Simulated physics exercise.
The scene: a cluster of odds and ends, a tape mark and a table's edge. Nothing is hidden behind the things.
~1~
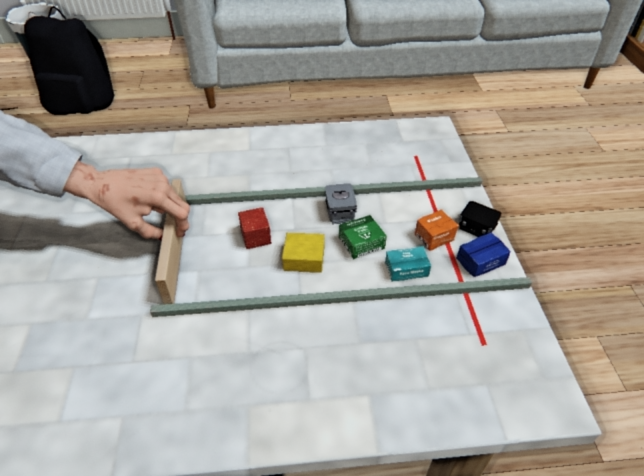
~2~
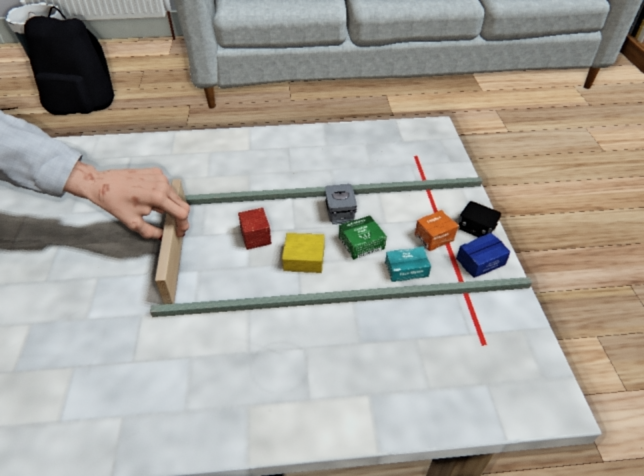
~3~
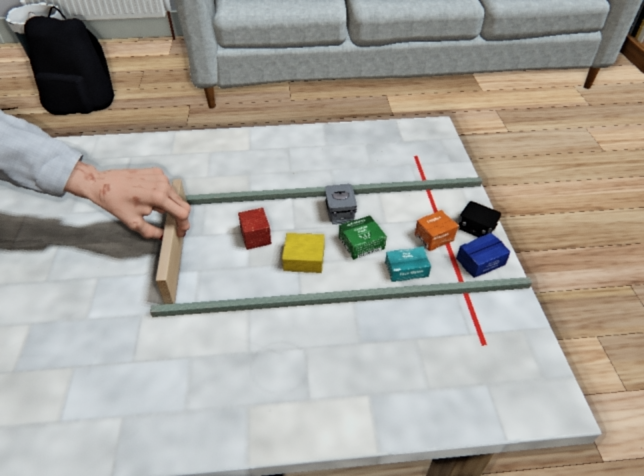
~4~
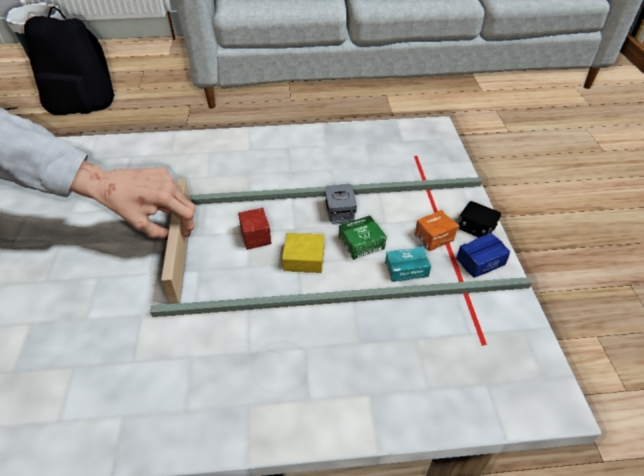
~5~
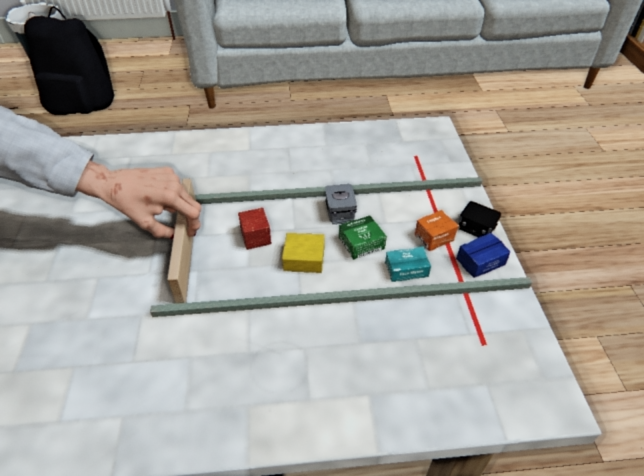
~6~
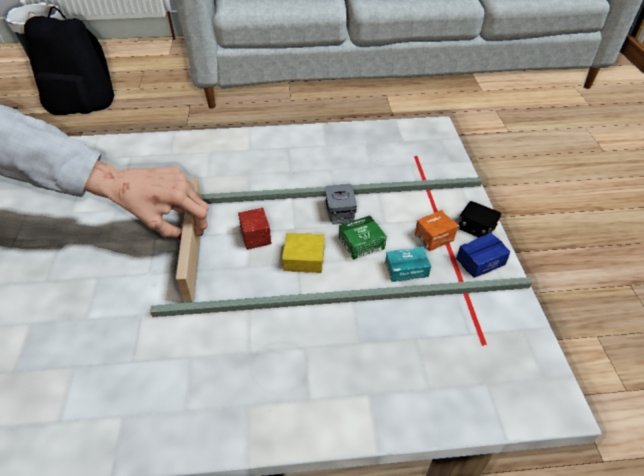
A hand slides a wooden board slightly right toward scattered colored boxes, which stay still.
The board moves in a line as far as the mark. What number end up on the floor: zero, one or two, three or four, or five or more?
The number that fall off is three or four.
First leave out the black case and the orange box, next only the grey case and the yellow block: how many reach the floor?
1 in the first case, 1 in the second.
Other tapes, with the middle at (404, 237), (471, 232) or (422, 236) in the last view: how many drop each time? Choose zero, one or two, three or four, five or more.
One after another: 1 or 2; more than four; one or two.
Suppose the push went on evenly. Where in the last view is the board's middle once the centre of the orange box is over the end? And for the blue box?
Its middle is around (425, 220) and around (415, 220).
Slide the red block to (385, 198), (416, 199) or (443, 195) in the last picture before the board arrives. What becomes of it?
Place by place, it does not fall; survives; holds on.
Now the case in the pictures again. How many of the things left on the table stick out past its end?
That would be 2.
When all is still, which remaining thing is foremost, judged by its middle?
The turquoise box ends nearest.
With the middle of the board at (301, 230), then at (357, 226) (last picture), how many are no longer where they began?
2 and 6.
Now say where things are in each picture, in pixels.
In the first frame, black case (479, 221); blue box (483, 255); orange box (436, 230); board (173, 239); tape (444, 234).
In the second frame, blue box (483, 255); green box (362, 237).
In the third frame, orange box (436, 230); yellow block (304, 252).
In the fourth frame, black case (479, 221); turquoise box (408, 264).
In the fifth frame, blue box (483, 255); board (184, 238).
In the sixth frame, black case (479, 221); blue box (483, 255); orange box (436, 230); board (191, 237); tape (444, 234).
Soon after, none off yet; black case at rest near (479, 221); blue box at rest near (483, 255); orange box at rest near (436, 230).
In the end, the number that fall off is three or four; gone, orange box, blue box and black case.
